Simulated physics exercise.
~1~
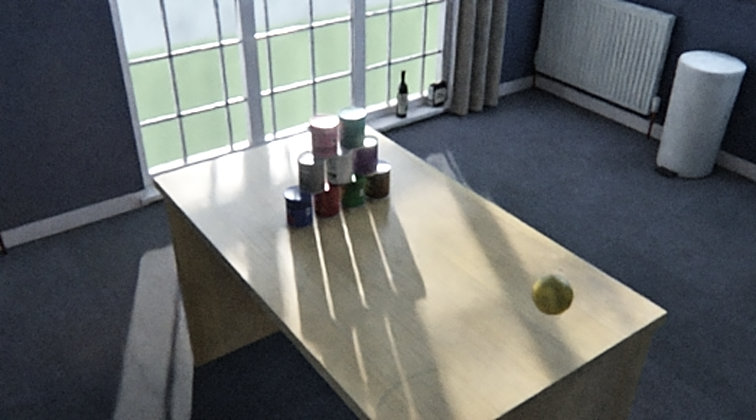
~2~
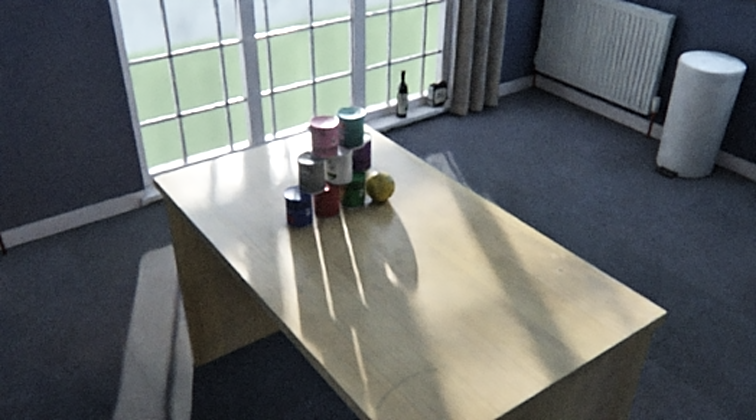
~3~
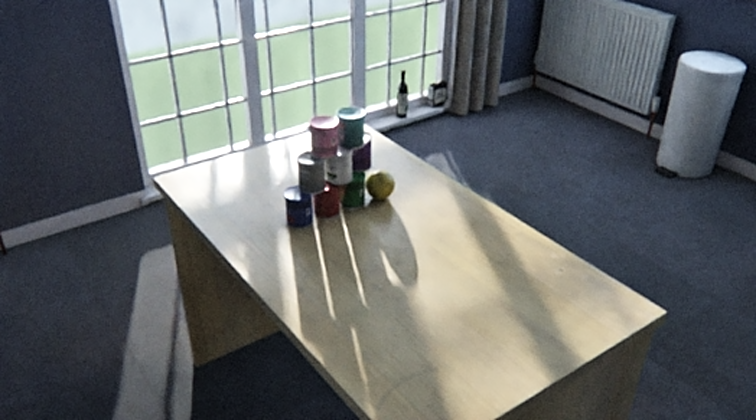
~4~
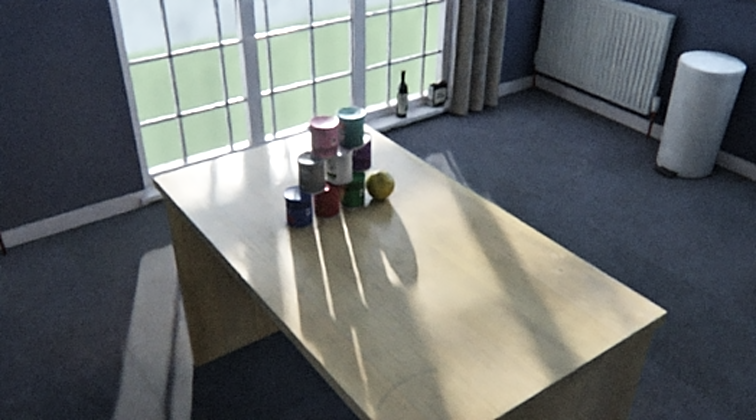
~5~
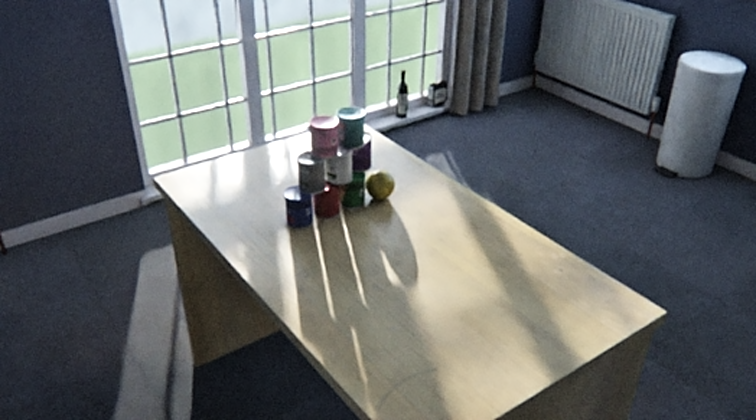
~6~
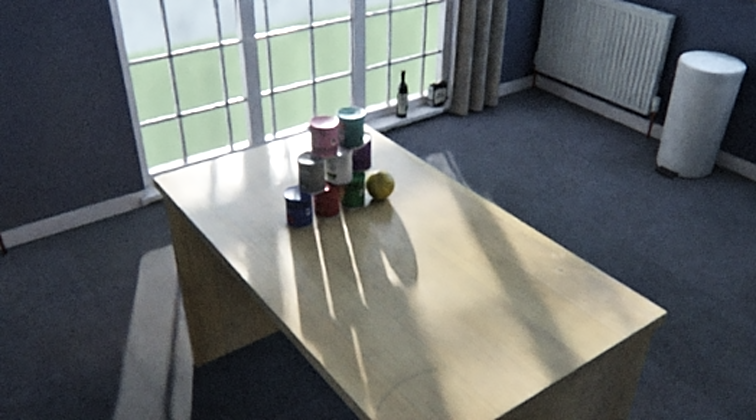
A yellow ball heads across a pale wooden table toward a small stack of colourful tins, seen from above in a dark-carpeted room with a bright paned window, a radiator and a white cylindrical bin. The tins stand in tiers near the window end, with pink and turquoise ones on top, grey, white and purple below, and blue, red, green and brown along the bottom. The ball moves left and away, reaching the right side of the stack, and the brown tin disappears from view. The ball then rests beside the green tin, while the remaining tins stay stacked.
